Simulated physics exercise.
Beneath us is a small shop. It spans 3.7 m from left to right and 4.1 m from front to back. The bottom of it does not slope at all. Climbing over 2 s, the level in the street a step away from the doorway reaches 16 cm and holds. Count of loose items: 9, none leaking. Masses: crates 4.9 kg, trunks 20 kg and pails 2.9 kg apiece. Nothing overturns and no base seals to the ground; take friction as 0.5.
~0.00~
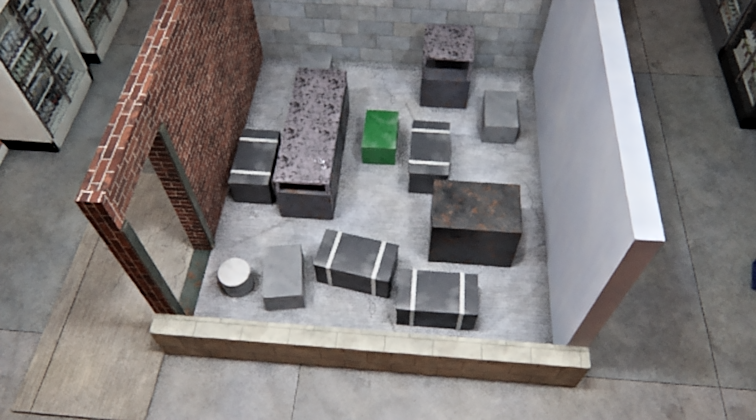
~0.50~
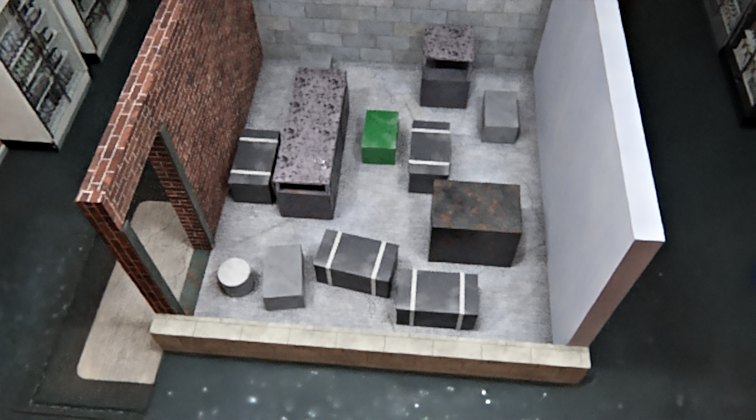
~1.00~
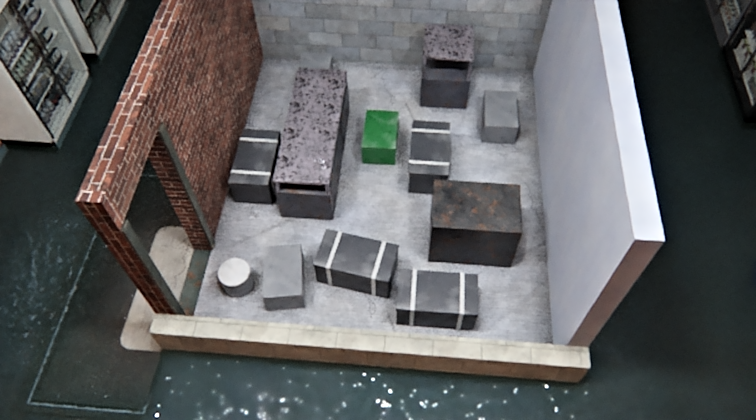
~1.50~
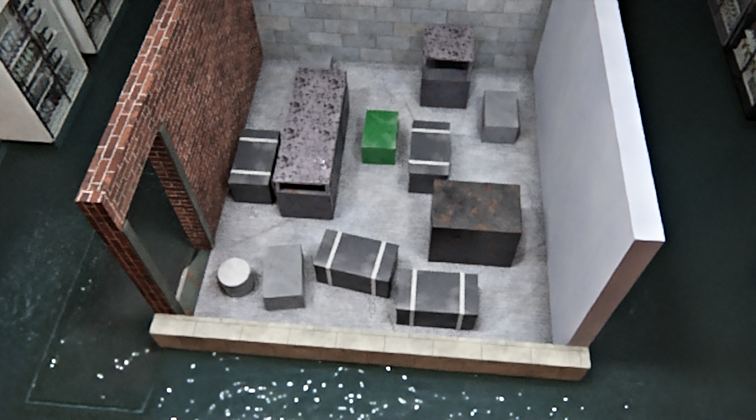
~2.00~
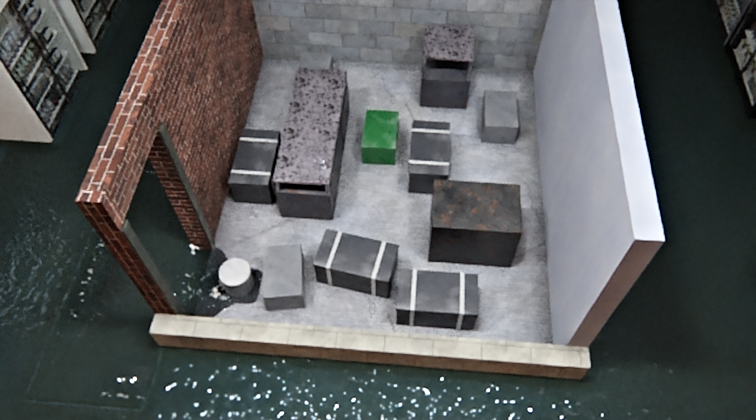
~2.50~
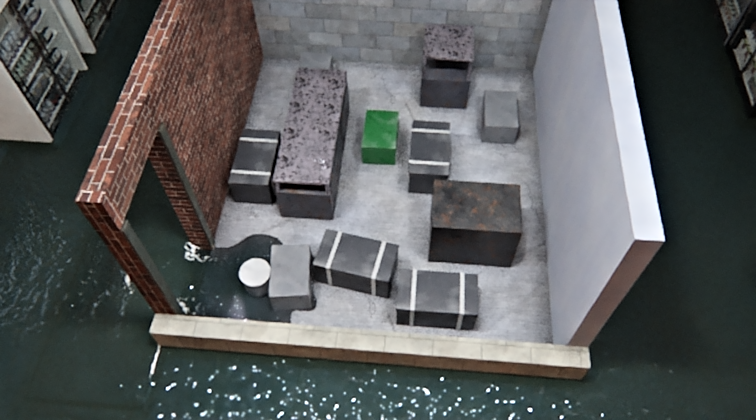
Dark water spread around a small walled shop of grey boxes and one green crate, then came in through the left doorway, nudging the round pail rightward while most things stayed put.
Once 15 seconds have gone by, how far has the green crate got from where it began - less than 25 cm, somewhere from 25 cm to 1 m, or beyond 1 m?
It is swept a long way.
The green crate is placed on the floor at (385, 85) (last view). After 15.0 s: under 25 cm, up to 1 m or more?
Answer: It covers a big distance.
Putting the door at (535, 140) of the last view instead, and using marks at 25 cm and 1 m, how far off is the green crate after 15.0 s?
Then the green crate is swept a long way.
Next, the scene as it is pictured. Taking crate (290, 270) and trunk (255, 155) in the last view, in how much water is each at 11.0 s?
Around 12 cm and 2 cm.
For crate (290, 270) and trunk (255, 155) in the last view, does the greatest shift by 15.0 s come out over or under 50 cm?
Result, in order: Bigger / not bigger.
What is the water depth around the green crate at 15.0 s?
About 8 cm.
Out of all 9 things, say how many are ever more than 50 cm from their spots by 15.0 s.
The number is 7.
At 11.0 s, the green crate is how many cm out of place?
I'd put it at around 100 cm.
After 3.5 s the green crate is near (381, 129), 0.0 m from its start, aground; 2 afloat.
After 6.8 s the green crate is near (377, 117), 0.2 m from its start, aground; 3 afloat.
After 11.0 s the green crate is near (362, 67), 1.0 m from its start, afloat; 6 afloat.
After 15.0 s the green crate is near (295, 76), 1.4 m from its start, afloat; 9 afloat.
